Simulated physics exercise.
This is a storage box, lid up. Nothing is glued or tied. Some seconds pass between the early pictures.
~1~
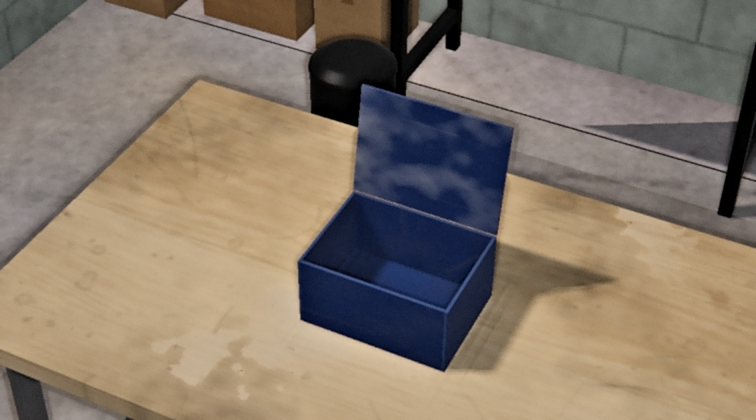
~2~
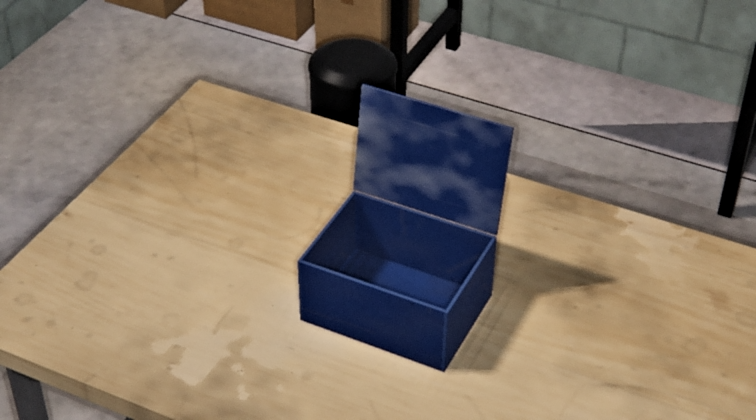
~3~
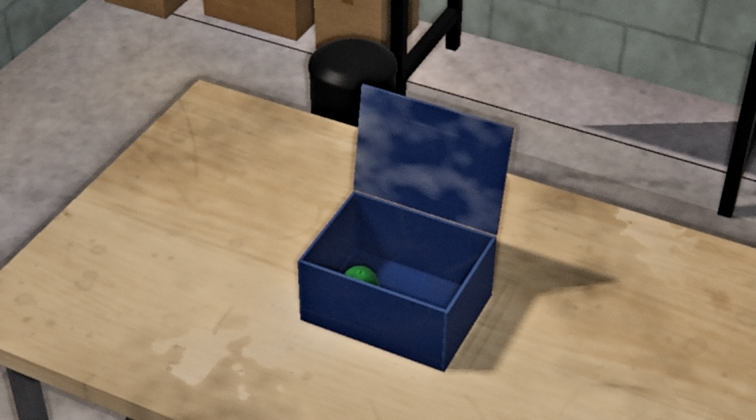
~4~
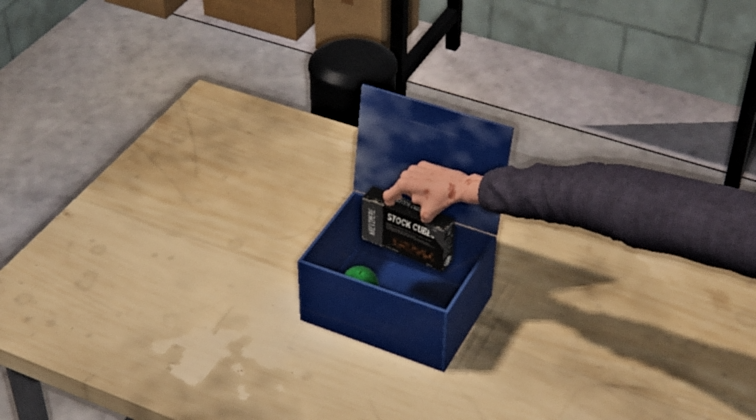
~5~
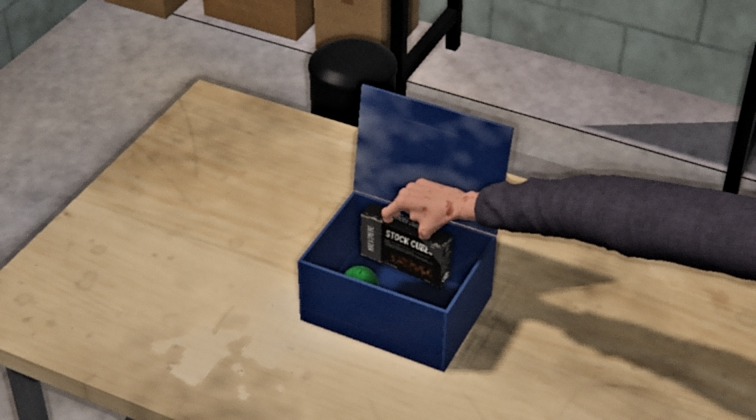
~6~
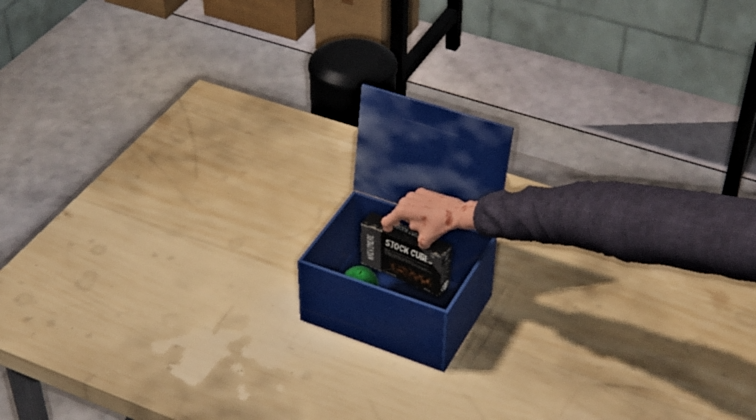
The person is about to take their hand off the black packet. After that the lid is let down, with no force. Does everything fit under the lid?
In the end the lid shuts flat.
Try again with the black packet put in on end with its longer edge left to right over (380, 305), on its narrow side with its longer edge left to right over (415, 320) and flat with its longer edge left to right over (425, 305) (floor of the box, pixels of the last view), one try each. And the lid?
First try: It shuts flat; second try: It sits on the rim; third try: It shuts flat.
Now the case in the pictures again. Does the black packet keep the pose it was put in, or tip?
The black packet keeps its pose.
Then, 0.70 s after the last picture, black packet tipped 6° from how it was near (401, 271); green apple rolled a little.
Then, 1.50 s after the last picture, lid 66° above the rim; black packet slid a little near (399, 272); green apple rolled a little.
Then, 2.10 s after the last picture, lid 19° above the rim; black packet slid a little near (399, 272); green apple rolled a little.
At rest, lid shut; moved from the start, black packet; green apple in place. Seen from the same camera at the end, black packet near (399, 272).
